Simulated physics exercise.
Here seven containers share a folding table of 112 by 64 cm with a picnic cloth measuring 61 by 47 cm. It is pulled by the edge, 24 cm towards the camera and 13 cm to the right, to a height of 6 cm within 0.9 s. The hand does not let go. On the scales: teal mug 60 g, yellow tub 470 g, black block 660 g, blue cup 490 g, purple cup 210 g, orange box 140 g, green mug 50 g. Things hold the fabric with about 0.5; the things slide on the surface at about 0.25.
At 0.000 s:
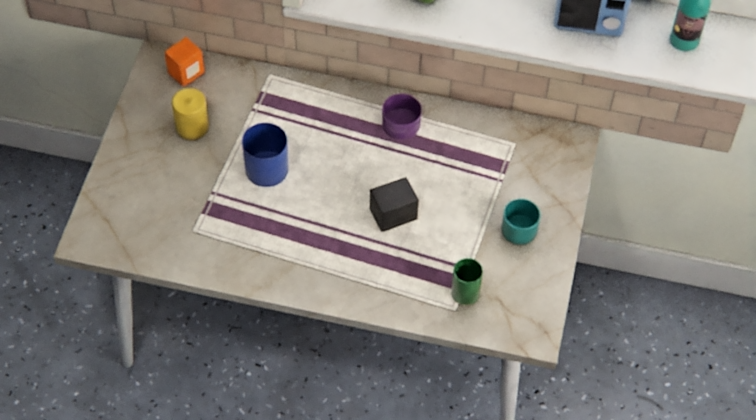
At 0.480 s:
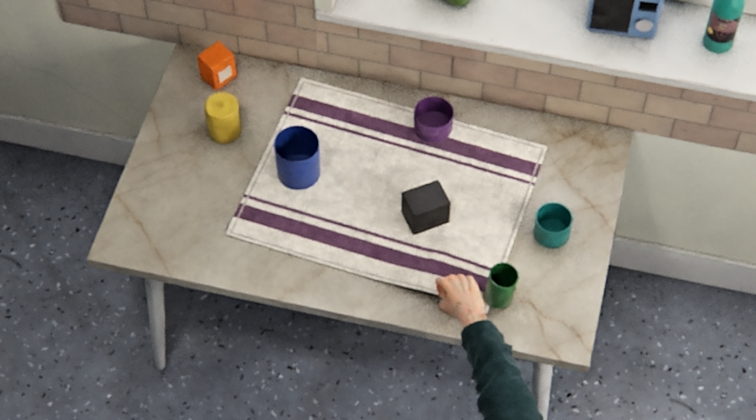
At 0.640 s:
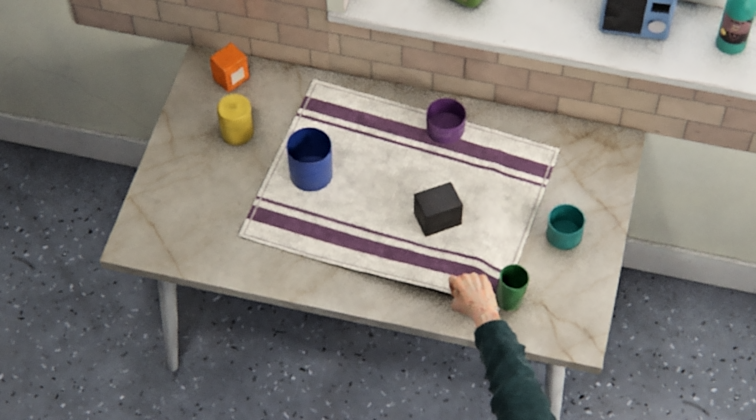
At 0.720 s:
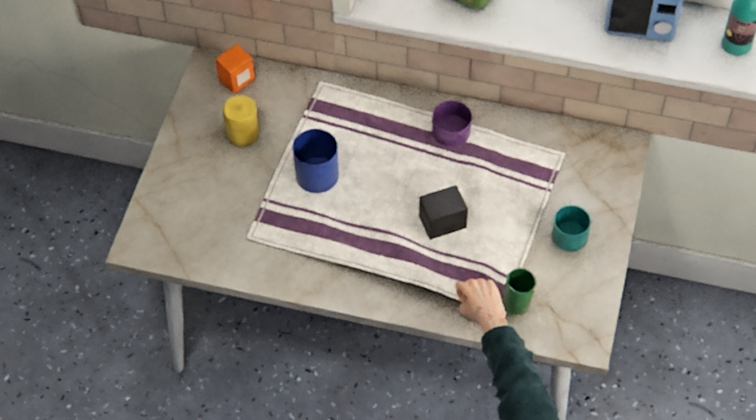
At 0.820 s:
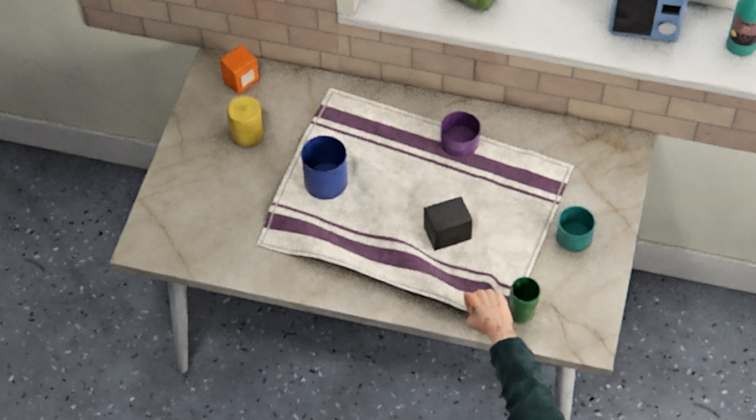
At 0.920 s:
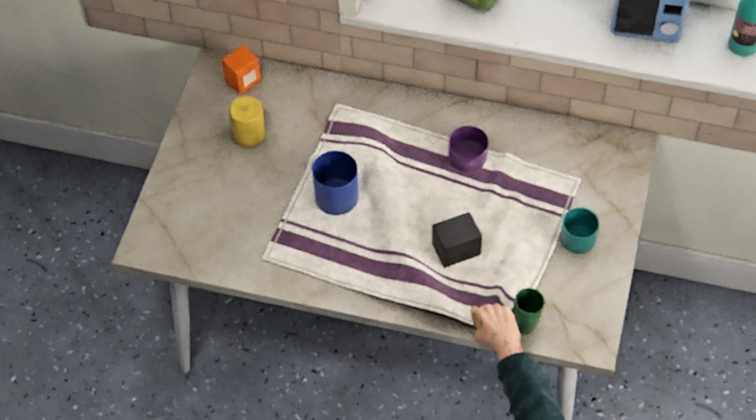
A pale stone-topped table stands against a brick-tiled wall below a white windowsill, seen from above at an angle. A white cloth with purple stripes carries a blue cup, purple cup, black block and green mug, with a yellow tub and orange box to the left and a teal mug to the right. The view shifts slightly left as a dark-sleeved hand grips the cloth's near edge and pulls it a little toward the viewer, rumpling it and carrying its items along.
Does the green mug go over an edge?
Verdict: The green mug falls off.
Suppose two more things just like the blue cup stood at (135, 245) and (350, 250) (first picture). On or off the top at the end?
In turn: Remains, drops off.
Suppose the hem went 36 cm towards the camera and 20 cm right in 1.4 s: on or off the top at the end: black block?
In that case: Black block goes over.
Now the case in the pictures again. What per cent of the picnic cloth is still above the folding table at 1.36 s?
About 75 per cent.
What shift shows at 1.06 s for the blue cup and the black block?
About: Blue cup 15 cm, black block 15 cm.
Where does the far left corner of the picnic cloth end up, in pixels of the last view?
Around (389, 167).
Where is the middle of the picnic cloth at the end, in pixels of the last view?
Around (458, 293).
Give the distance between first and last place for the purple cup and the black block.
Purple cup 30 cm, black block over the edge.
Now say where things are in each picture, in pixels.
In the first picture, shows, green mug (468, 271); picnic cloth corners (193, 231) (269, 75) (515, 144) (455, 311).
In the second picture, shows, green mug (503, 275); picnic cloth corners (225, 234) (301, 78); grip (443, 296).
In the third picture, shows, picnic cloth corners (238, 236) (314, 80); grip (455, 295).
In the fourth picture, shows, green mug (520, 281); black block (444, 202); picnic cloth corners (246, 238) (320, 82); grip (463, 301).
In the fifth picture, shows, green mug (524, 289); blue cup (324, 153); purple cup (461, 127); picnic cloth corners (256, 245) (330, 88); grip (471, 312).
In the sixth picture, shows, green mug (528, 300); picnic cloth corners (262, 259) (336, 105) (581, 179); grip (478, 326).
By 1.1 s, 95 % of the picnic cloth is still over the top; green mug 11 cm off its start, black block 15 cm off its start, purple cup 14 cm off its start.
By 1.2 s, 85 % of the picnic cloth is still over the top; green mug 18 cm off its start, black block 22 cm off its start, purple cup 22 cm off its start.
By 1.4 s, 75 % of the picnic cloth is still over the top; green mug over the edge, black block lifted 17 cm, purple cup 27 cm off its start at (504, 208).
By 1.5 s, 70 % of the picnic cloth is still over the top; green mug over the edge, black block lifted 20 cm, purple cup 29 cm off its start.
By 3.1 s, 70 % of the picnic cloth is still over the top; green mug over the edge, black block over the edge, purple cup 31 cm off its start at (510, 220), blue cup 27 cm off its start at (368, 241).
